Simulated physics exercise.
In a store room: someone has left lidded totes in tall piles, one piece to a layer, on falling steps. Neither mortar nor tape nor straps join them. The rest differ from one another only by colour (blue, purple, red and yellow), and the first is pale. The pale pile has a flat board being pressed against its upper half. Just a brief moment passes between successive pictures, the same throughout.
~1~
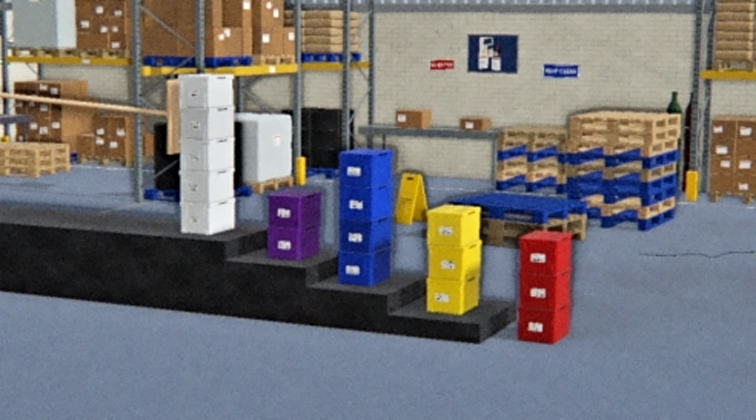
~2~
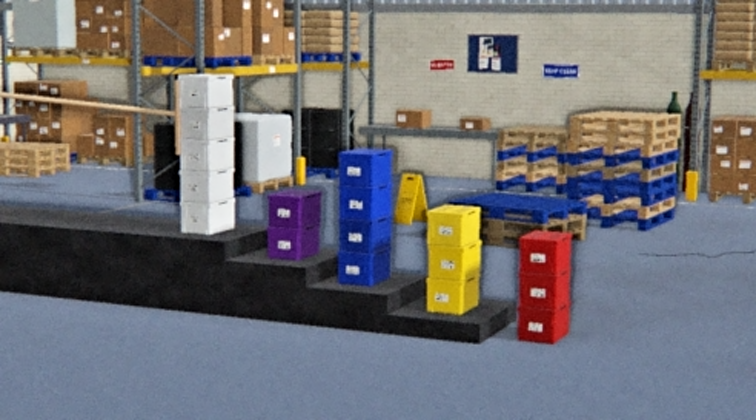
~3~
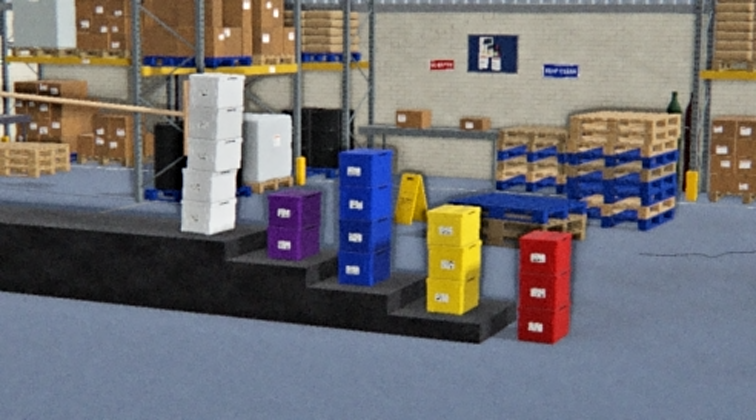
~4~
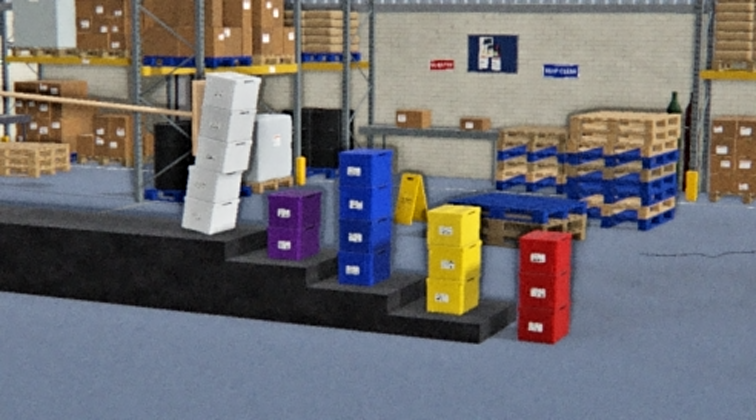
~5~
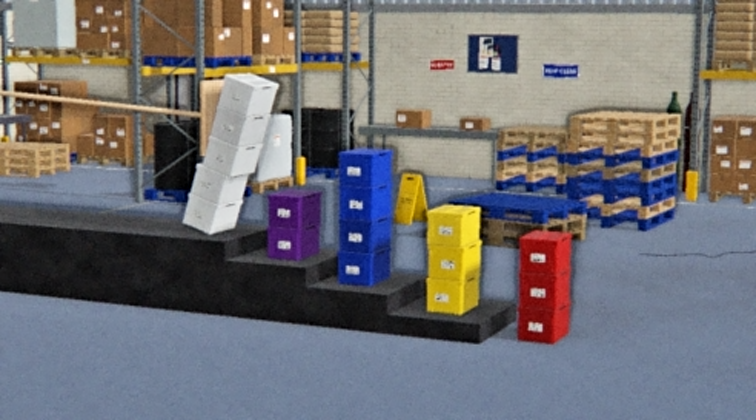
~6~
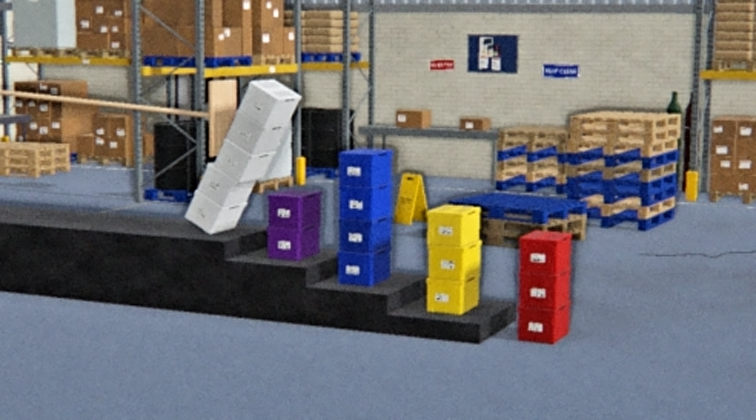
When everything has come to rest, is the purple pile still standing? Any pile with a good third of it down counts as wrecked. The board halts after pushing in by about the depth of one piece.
Yes.
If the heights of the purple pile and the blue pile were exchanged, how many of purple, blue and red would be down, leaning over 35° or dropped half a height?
It comes to purple 4, then blue 1, then red 0.
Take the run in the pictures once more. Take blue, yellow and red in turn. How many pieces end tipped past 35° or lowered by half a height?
Once everything settles, the down count is blue 1, yellow 0 and red 0.
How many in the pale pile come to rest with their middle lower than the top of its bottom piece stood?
Of the pale pieces, the number is 2.
Just after the last frame, 5 of the pale pile down; none of the 2 purple totes down (0 of 12 in all colours); top purple tote unmoved.
A moment on, 5 of the pale pile down; none of the 2 purple totes down (0 of 12 in all colours); top purple tote unmoved; top blue tote moved a little.
Further on, 5 of the pale pile down; none of the 2 purple totes down (1 of 12 in all colours); top purple tote moved a little; top blue tote tilted clearly, about its own height lower.
When it is over, 5 of the pale pile down; none of the 2 purple totes down (1 of 12 in all colours); top purple tote moved a little; top blue tote tilted steeply, some three heights lower. In pixels of the last frame, middles, top purple tote near (298, 209), top blue tote near (415, 270).
